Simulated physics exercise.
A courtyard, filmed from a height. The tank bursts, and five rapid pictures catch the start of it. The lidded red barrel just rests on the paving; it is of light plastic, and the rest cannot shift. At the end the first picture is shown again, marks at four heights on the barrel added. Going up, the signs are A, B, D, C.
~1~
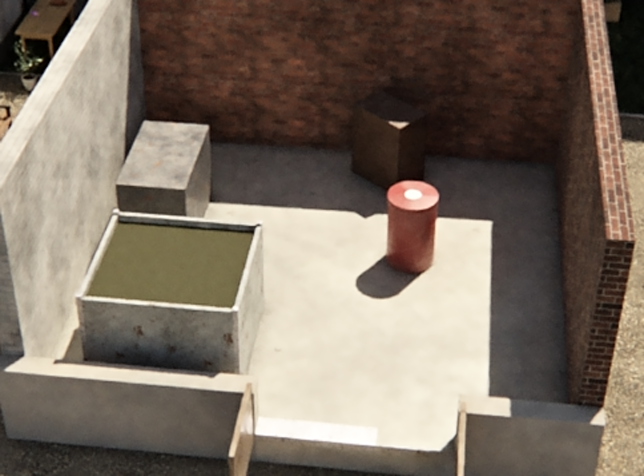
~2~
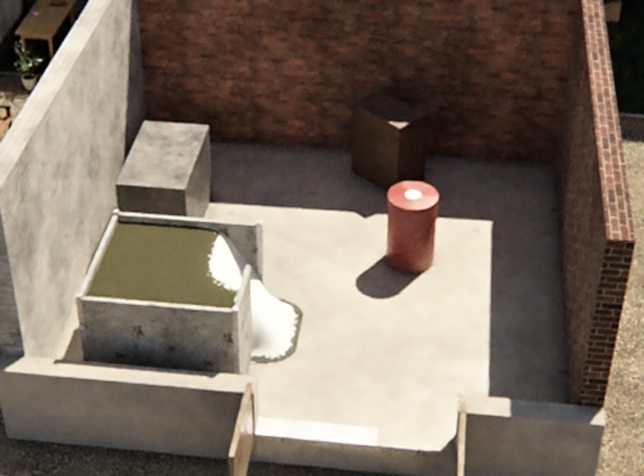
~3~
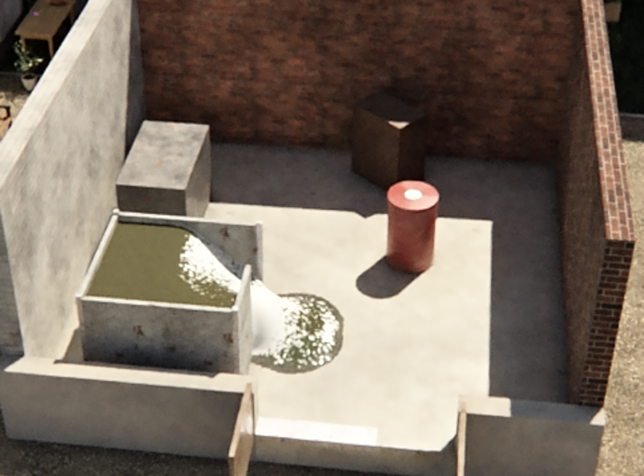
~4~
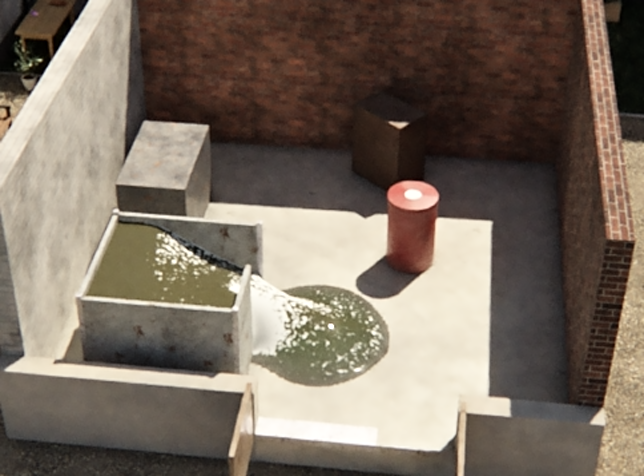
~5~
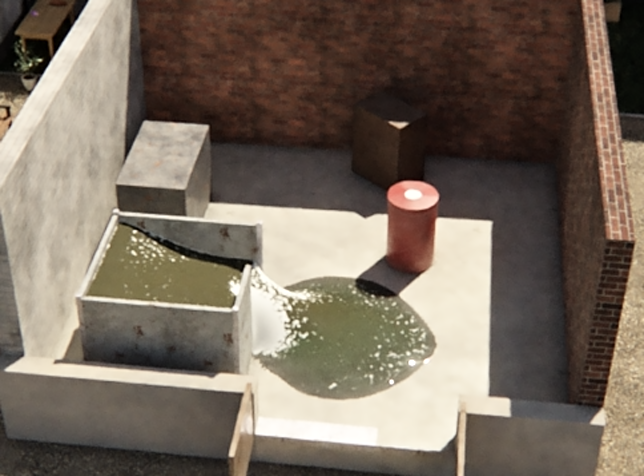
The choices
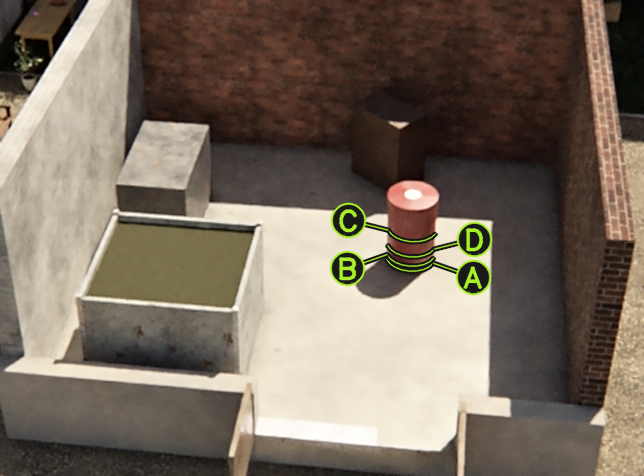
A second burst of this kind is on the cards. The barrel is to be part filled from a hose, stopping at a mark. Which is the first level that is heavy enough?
Use level C.
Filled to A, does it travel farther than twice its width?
Yes, clearly.
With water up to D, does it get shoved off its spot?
Yes.
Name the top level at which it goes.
That is level D.
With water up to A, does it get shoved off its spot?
Yes.
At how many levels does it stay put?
One.
In lime, A at (408, 271); B at (409, 266); C at (410, 241); D at (409, 256); from the bottom up A, B, D, C.
With A, it is pushed about 4 times its own width away.
With B, it is pushed about 4 times its own width away.
With C, it does not move.
With D, it is pushed about half its own width away.
